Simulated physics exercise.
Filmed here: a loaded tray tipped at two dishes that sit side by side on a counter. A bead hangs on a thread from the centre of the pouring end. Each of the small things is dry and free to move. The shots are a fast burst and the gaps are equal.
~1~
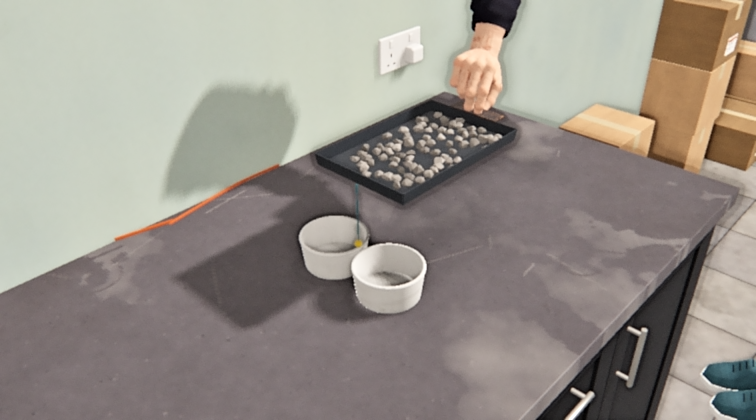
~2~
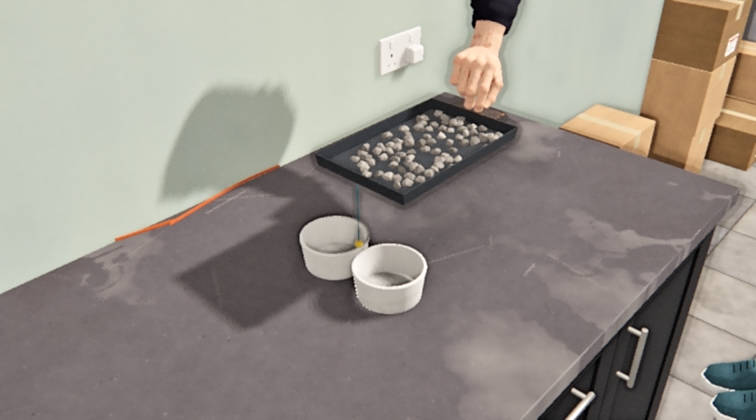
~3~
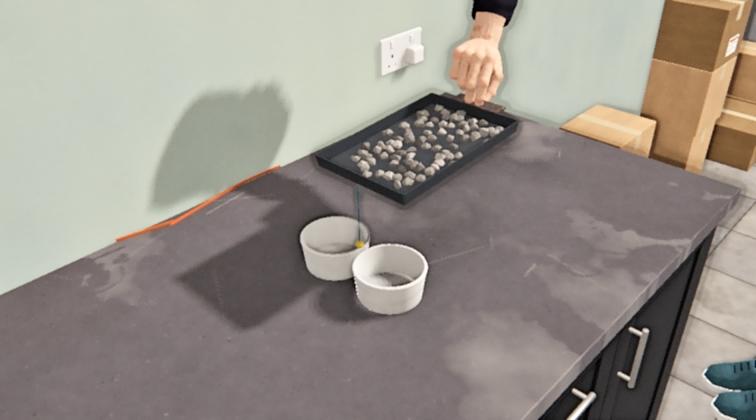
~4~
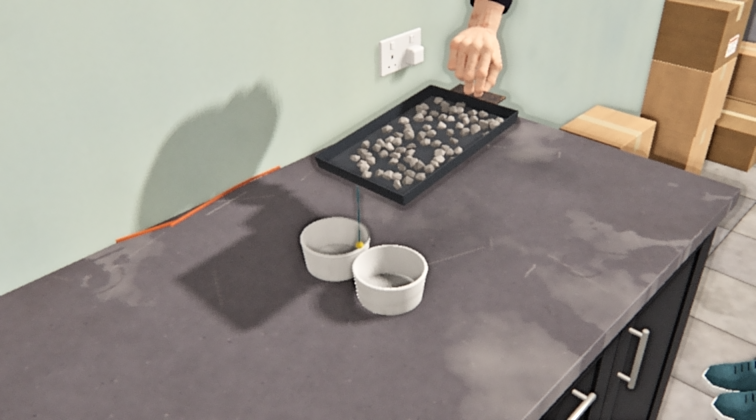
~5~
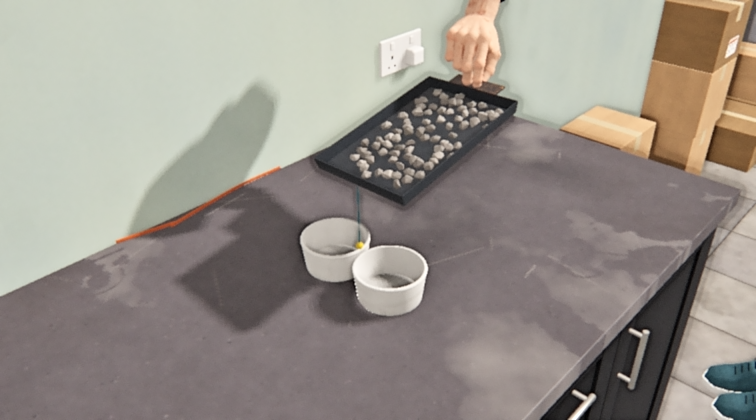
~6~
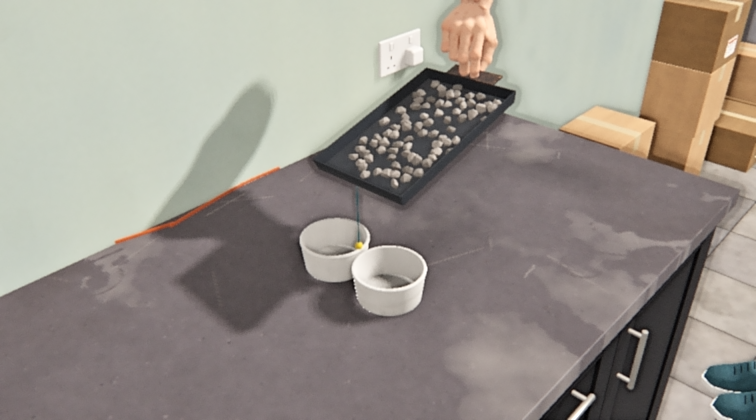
The footage shows a hand at the far end of a black tray of small grey and white stones, gradually raising that end so the tray slopes toward two white dishes on a dark counter, while the stones barely shift.
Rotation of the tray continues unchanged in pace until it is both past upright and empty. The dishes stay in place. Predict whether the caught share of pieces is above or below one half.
Below one half.
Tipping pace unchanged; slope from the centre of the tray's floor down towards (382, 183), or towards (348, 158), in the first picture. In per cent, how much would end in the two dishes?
30 % and 90 %.
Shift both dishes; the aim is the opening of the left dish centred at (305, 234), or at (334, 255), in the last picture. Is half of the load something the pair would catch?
First try: Higher than half; second try: Higher than half.
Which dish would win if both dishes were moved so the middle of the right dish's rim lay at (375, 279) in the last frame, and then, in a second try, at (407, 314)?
First try, the leftmost dish; second try, the leftmost dish.
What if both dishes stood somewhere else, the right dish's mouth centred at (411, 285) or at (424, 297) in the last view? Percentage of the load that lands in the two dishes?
Trial 1 about 30 %, trial 2 about 30 %.
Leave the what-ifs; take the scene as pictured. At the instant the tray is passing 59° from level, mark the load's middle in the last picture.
Somewhere about (356, 167).
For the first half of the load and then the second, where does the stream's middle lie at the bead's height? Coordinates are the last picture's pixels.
At about (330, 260), then at (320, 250).
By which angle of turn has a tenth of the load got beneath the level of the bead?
A tilt of roughly 75°.
Soon after the last picture, tray tipped steeply; nearly all on the tray; a stray few in the air.
A little later, tray tipped right over; about half on the tray; a stray few in the left dish; about a third outside both; a small part in the air.
Later still, tray tipped past a quarter turn; about a quarter in the left dish; most outside both.
At rest, tray tipped past a quarter turn; none in the right dish; about a quarter in the left dish; most outside both.
